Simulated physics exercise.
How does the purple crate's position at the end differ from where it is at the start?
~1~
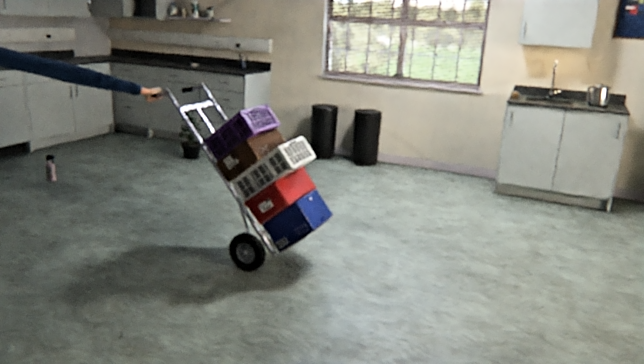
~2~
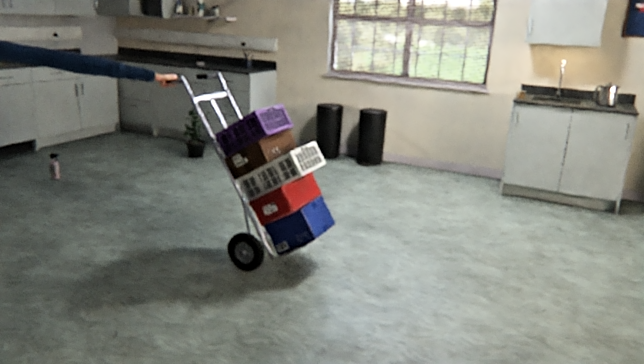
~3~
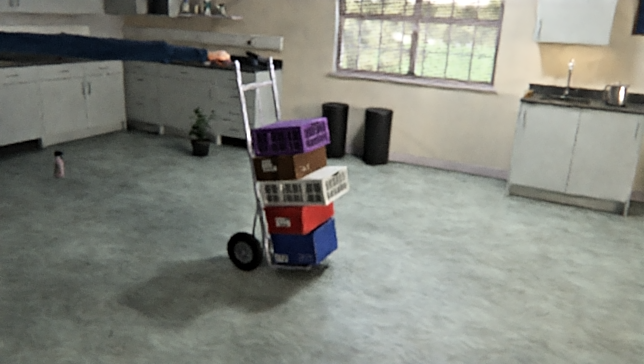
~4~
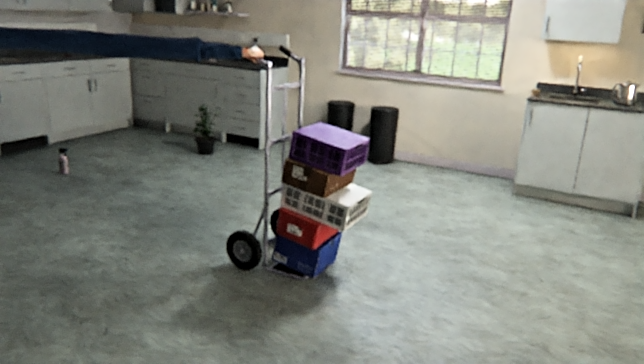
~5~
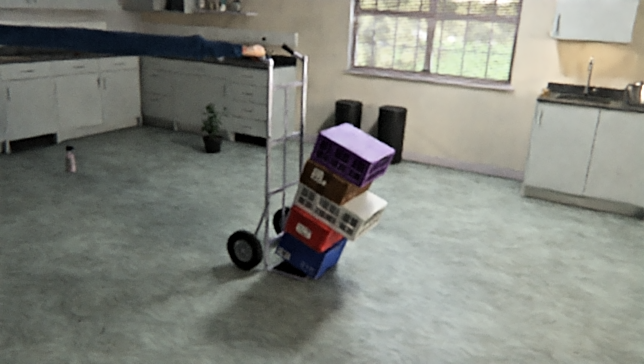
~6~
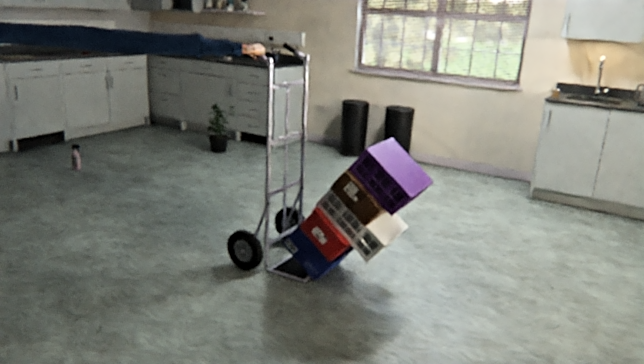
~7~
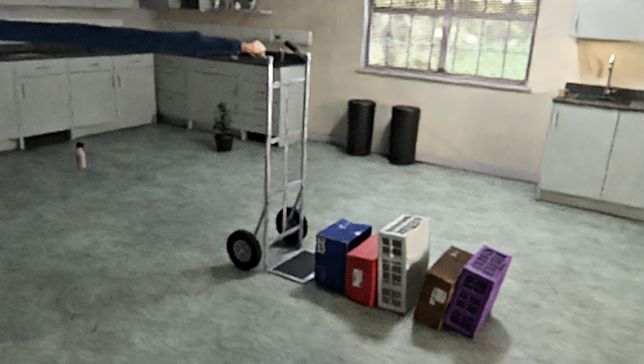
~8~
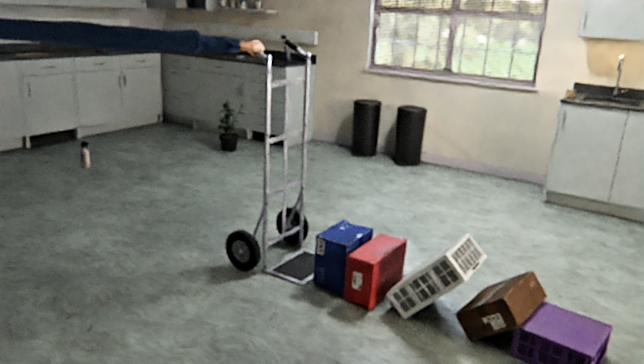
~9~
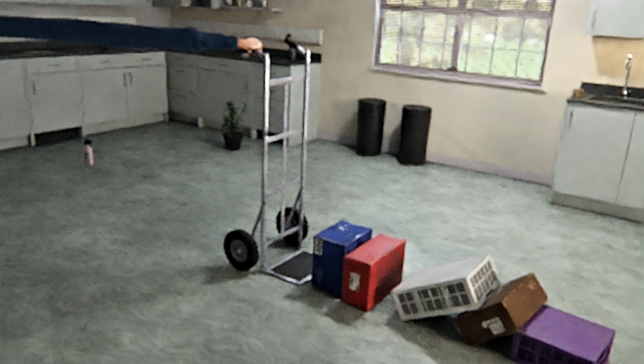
At the start the purple crate sits on top of the stack on the tilted hand truck. At the end it lies on the floor well to the right of the truck, the farthest from it of all the items.
We see a hand tilt a loaded hand truck upright in a kitchen, and the stack of five boxes and crates tips forward off it, spilling to the right across the floor, with the blue box nearest the empty truck and the purple crate farthest away.
